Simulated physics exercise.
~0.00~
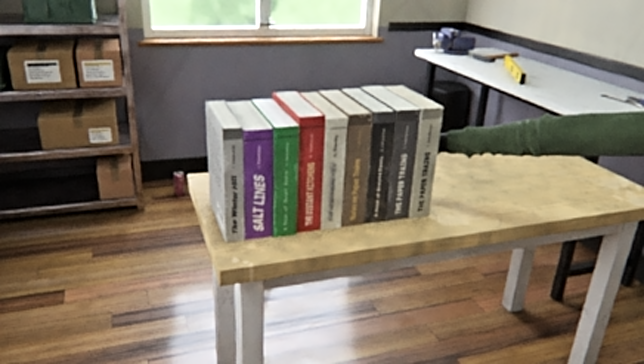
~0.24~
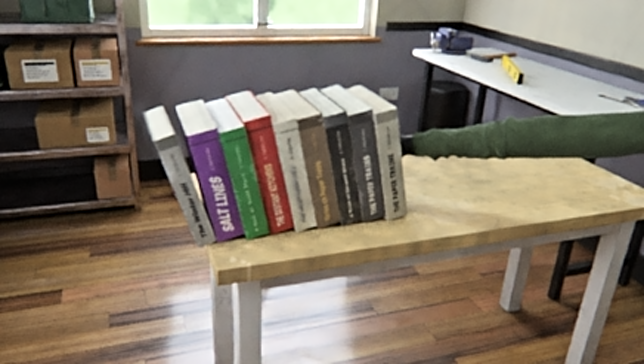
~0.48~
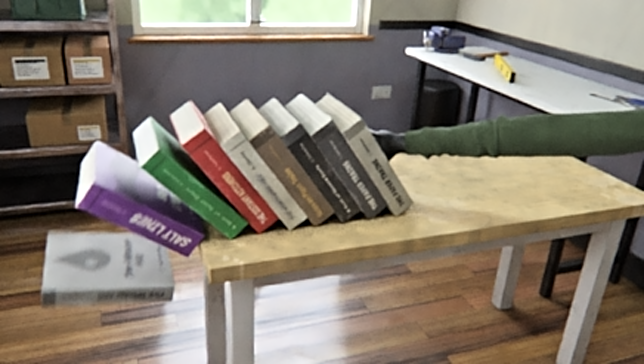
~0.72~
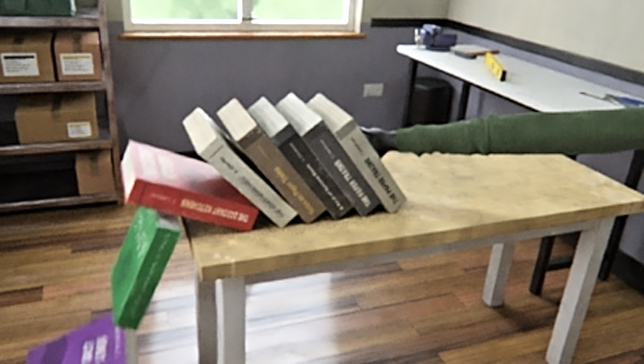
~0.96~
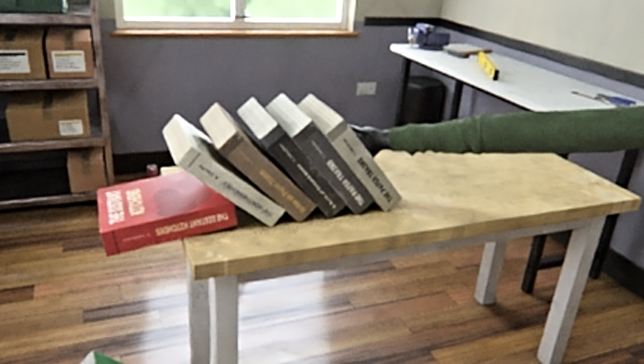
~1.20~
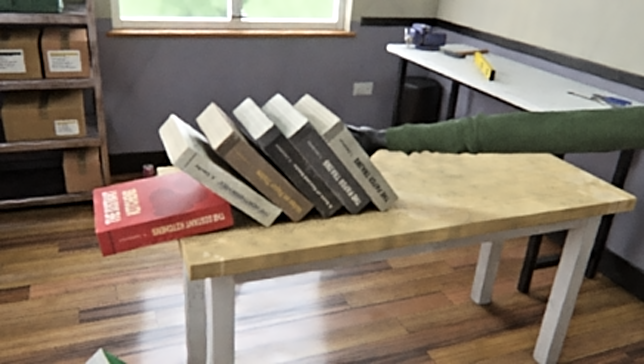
In a room with a wooden floor, a green-sleeved arm pushed a row of books left along a table until they leaned and the grey, purple and green ones fell off the end, leaving the red one lying flat over the edge beneath the slanted rest.
